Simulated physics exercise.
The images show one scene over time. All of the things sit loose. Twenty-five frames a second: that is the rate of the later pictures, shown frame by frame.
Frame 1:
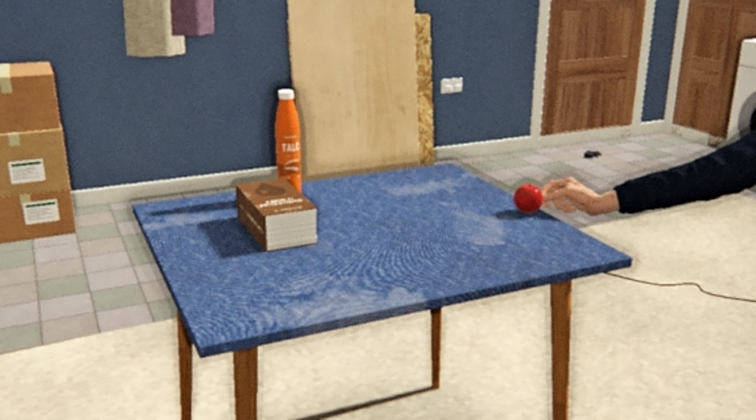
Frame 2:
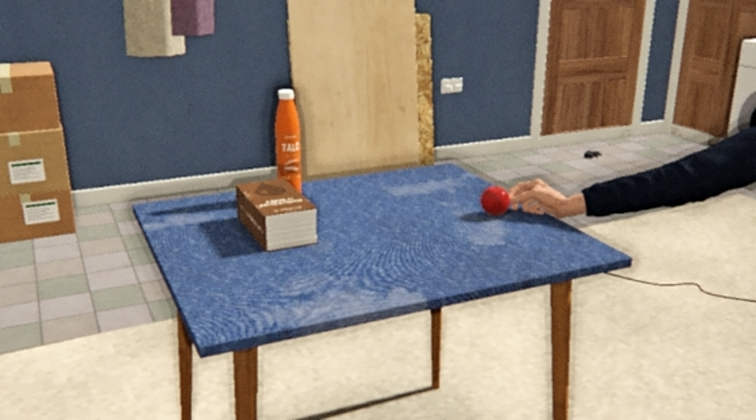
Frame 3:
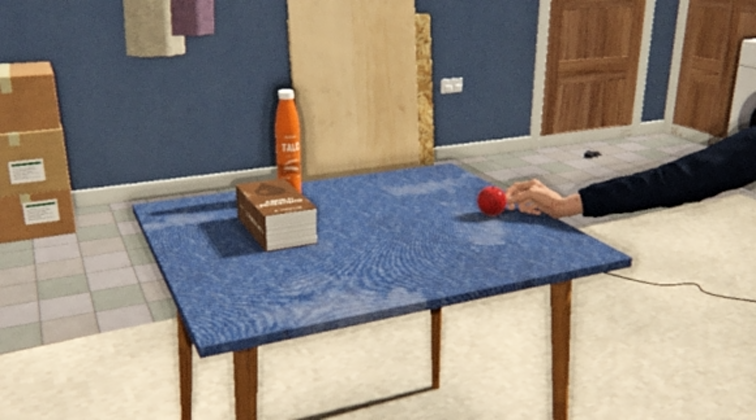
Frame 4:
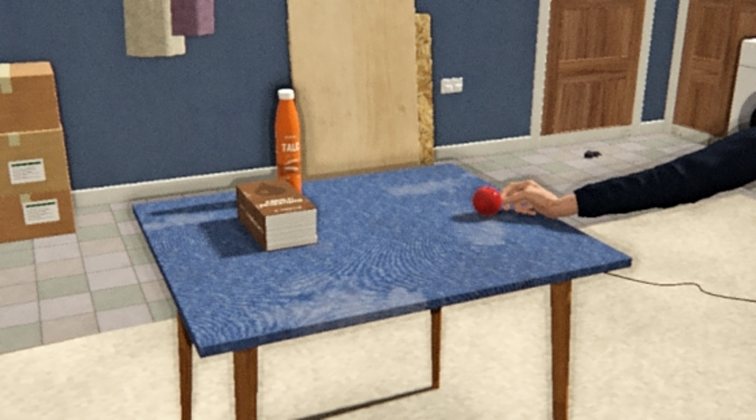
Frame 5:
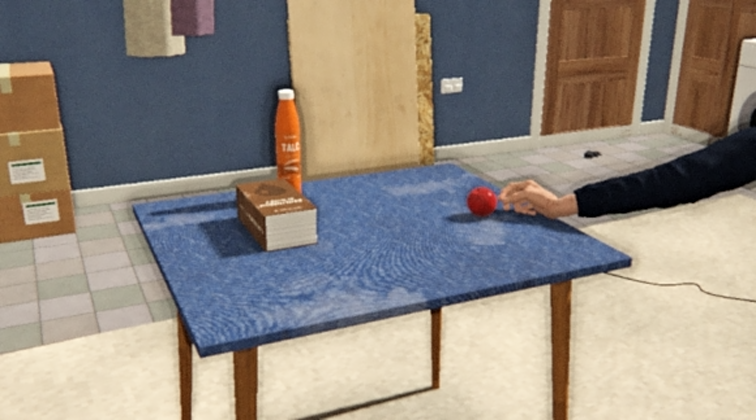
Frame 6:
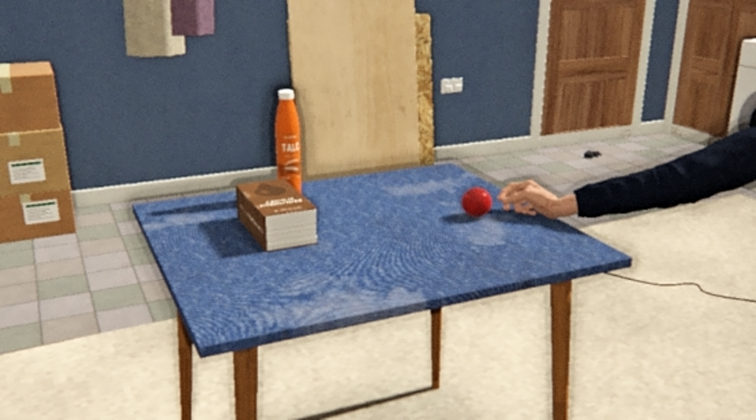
In a room with dark blue walls, wooden doors and stacked cardboard boxes at left, a fixed camera looks slightly down on a blue-topped table. An orange bottle and a thick brown book stand on its left side, while a dark-sleeved arm reaches in from the right behind a red apple. The hand and apple move left across the tabletop, then the apple edges slowly further left, slightly ahead of the fingers.
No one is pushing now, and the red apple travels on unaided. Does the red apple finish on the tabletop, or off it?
The red apple finishes on the tabletop.
Then, 0.20 s on from there, red apple shifted about its own width near (453, 204).
Then, 0.60 s on from there, red apple shifted well along near (418, 206).
In the end, moved from the start, red apple. At the end, from the last picture's camera, red apple near (400, 208).
